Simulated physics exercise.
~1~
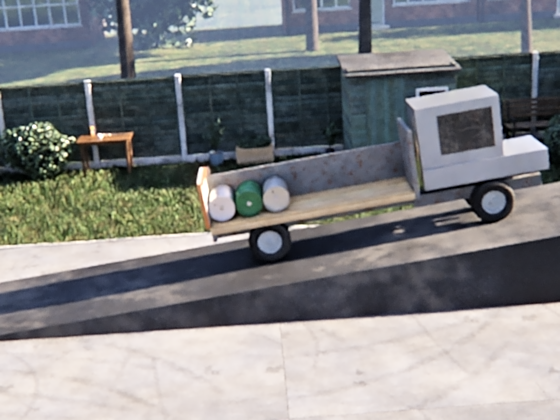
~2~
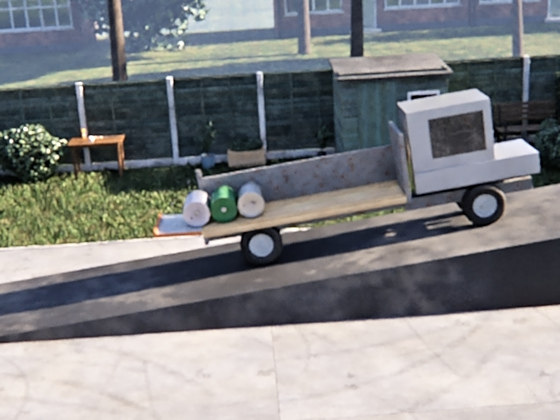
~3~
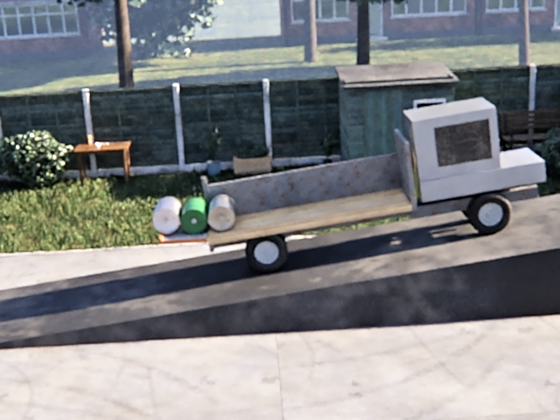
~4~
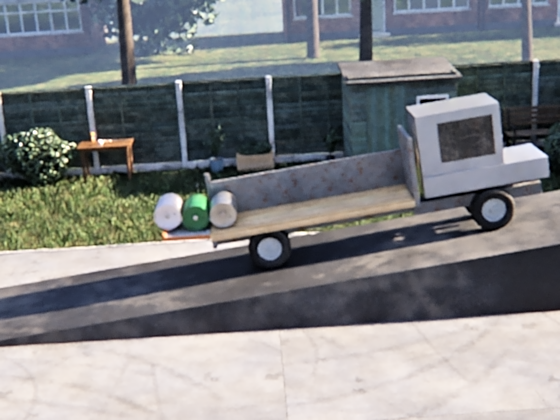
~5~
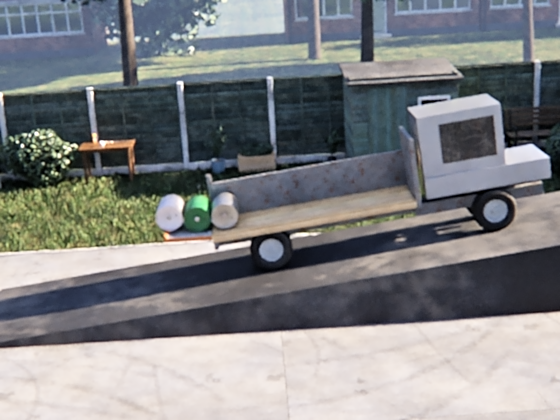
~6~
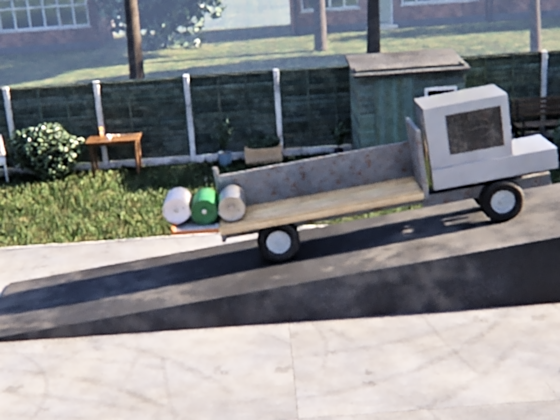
On a sloping road, a truck's tailgate drops and three kegs roll left onto it, stopping there.
